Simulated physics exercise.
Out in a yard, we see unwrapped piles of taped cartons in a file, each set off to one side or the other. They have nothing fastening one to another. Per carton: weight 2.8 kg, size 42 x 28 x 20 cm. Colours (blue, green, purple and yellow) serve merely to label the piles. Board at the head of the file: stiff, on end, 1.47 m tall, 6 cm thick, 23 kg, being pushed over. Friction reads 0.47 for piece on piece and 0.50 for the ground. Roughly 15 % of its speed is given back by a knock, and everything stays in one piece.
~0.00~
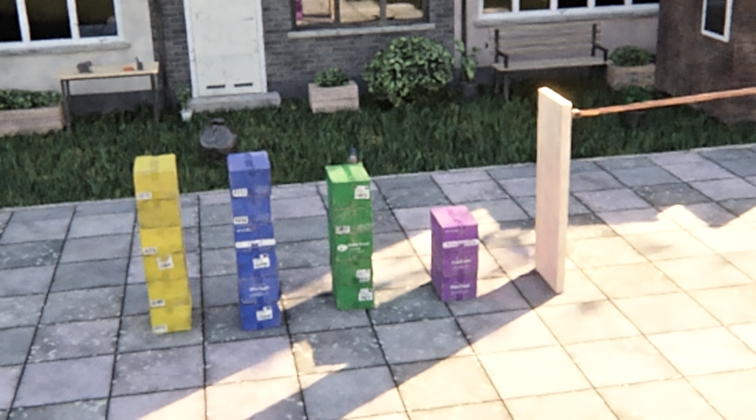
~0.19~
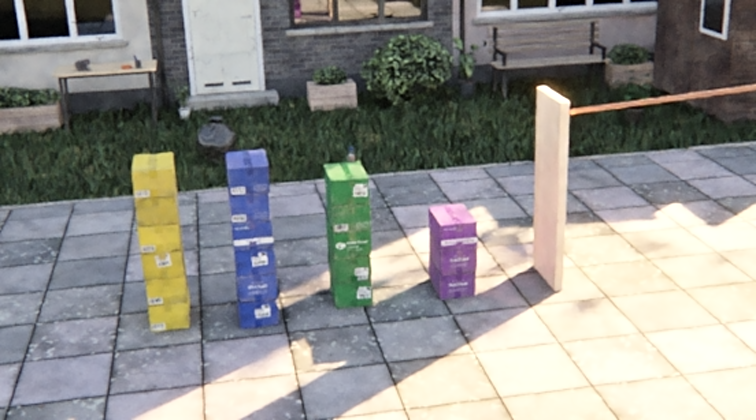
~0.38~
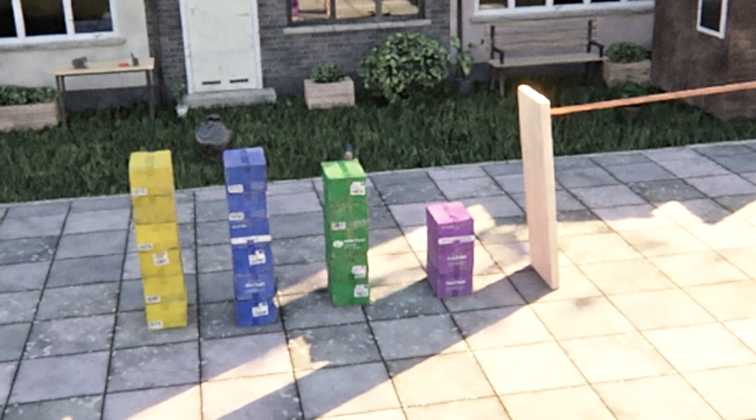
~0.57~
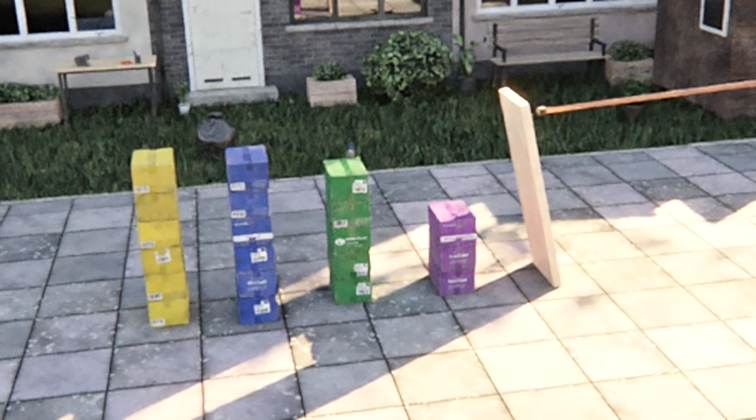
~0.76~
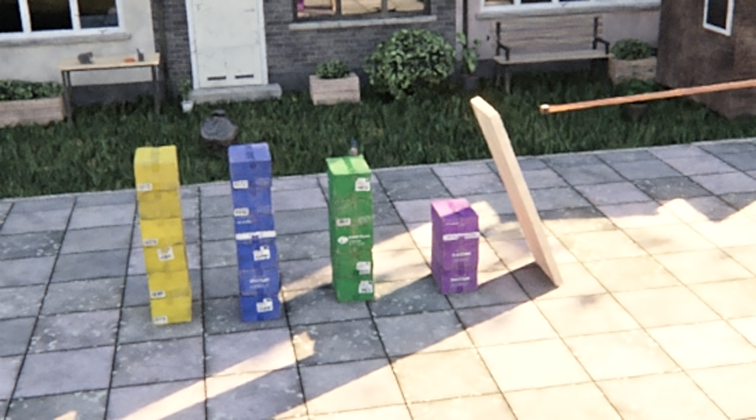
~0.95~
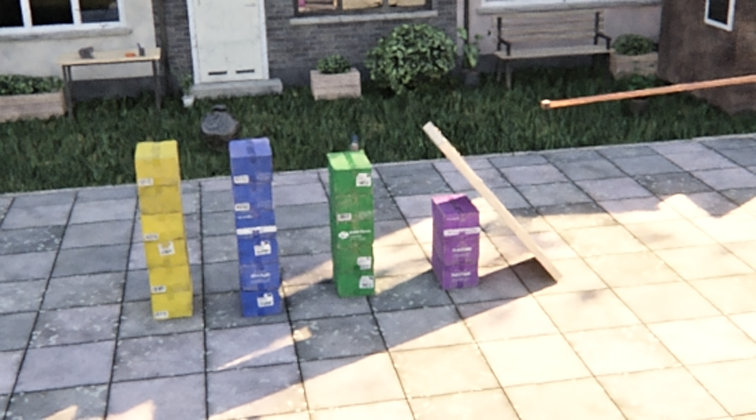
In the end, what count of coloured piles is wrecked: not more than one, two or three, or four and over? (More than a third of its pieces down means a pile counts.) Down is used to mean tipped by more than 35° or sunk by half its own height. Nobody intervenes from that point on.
The count is not more than one.
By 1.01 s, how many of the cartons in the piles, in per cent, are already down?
By then 0 %.
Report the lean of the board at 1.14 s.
At that moment it leans around 50° from upright.
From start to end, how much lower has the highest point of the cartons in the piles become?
It sits roughly 0 centimetres lower.
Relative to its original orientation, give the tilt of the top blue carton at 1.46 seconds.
Its tilt comes to about 0° at that moment.
After 1.01 s, board 46° from upright; none of the 20 cartons down.
After 1.14 s, board 52° from upright; none of the 20 cartons down, 1 disturbed; top purple carton 58 mm from its place.
After 1.46 s, board 49° from upright; none of the 20 cartons down, 2 disturbed; top purple carton 6 cm from its place.
In the end (2.0 s), board 51° from upright; none of the 20 cartons down, 2 disturbed; top purple carton 6 cm from its place; top yellow carton unmoved. No coloured pile is wrecked. From the last view, middles, top purple carton near (447, 217), top yellow carton near (158, 163).
